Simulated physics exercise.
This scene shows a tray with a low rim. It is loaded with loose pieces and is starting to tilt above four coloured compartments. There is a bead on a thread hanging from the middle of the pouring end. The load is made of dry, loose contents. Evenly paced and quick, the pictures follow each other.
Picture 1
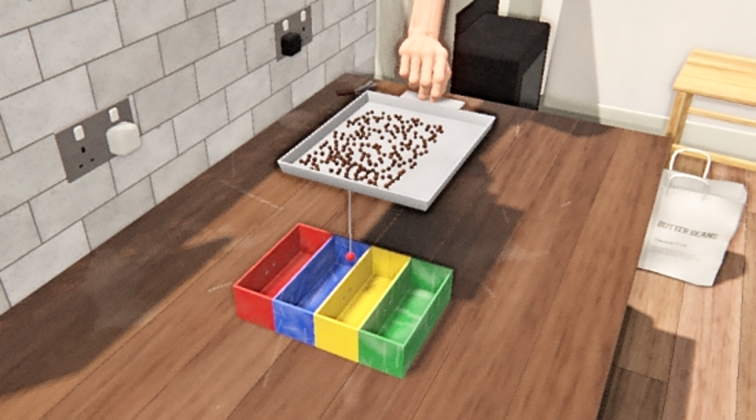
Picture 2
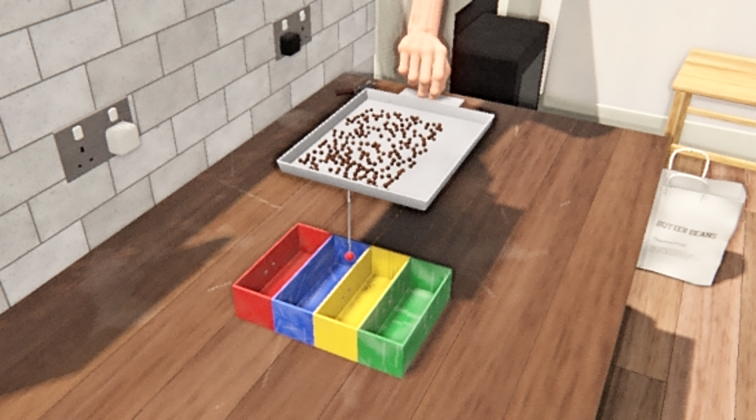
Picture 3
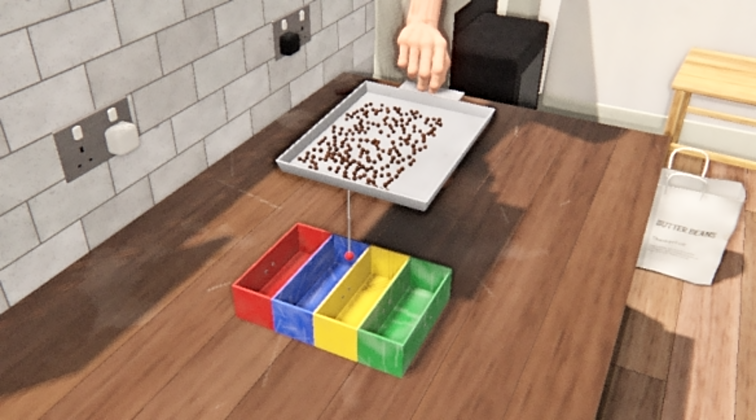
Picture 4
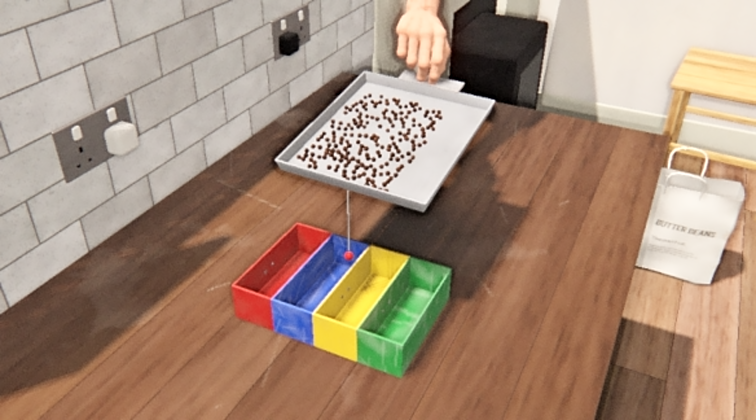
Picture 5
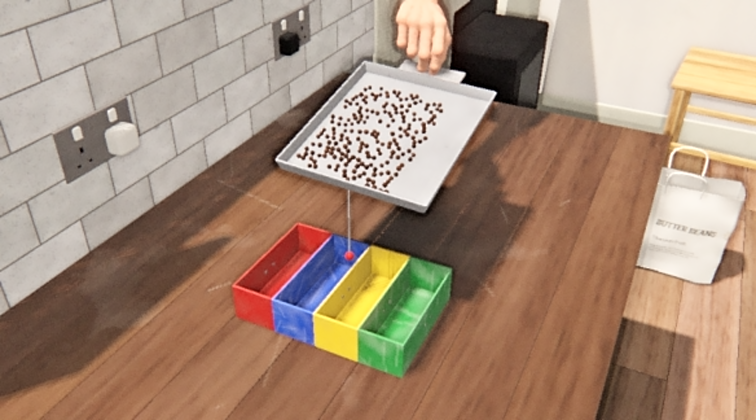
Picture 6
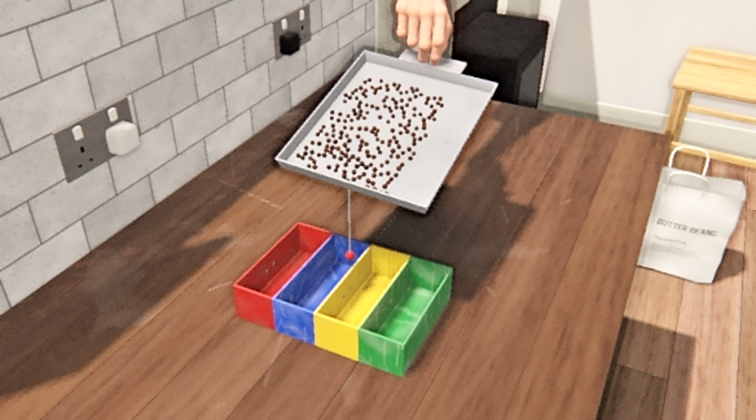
Hand gradually tilting a metal tray of small brown berries above red, blue, yellow and green compartments on a wooden table.
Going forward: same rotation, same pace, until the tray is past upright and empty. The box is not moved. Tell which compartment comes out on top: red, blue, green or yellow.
It is green that comes out on top.
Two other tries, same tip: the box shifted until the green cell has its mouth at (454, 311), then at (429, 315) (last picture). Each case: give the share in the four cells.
Roughly 100 per cent, then roughly 100 per cent.
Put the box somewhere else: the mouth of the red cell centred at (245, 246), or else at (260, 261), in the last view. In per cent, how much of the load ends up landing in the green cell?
Trial 1 around 30 percent, trial 2 around 40 percent.
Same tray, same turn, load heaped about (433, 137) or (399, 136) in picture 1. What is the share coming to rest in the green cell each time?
80 and 60 per cent.
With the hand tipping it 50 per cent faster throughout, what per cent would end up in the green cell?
That comes to about 50 in every hundred.
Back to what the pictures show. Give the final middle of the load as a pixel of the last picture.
Near (380, 331).
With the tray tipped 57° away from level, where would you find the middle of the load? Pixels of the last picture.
Check around (367, 180) in the last picture.
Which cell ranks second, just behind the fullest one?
Runner-up: The yellow one.
Shortly afterwards, tray tipped steeply; all but a few on the tray; only a few in the green cell; only a few in the blue cell; a little falling or outside the box.
Next, tray tipped right over; near half on the tray; a little in the green cell; a little in the yellow cell; only a few in the blue cell; near a third falling or outside the box.
Some moments later, tray tipped past a quarter turn; near half in the green cell; near a quarter in the yellow cell; near a quarter in the blue cell; only a few falling or outside the box.
In the end, tray tipped past a quarter turn; near half in the green cell; near a quarter in the yellow cell; near a quarter in the blue cell; none at all in the red cell; only a few outside the box.
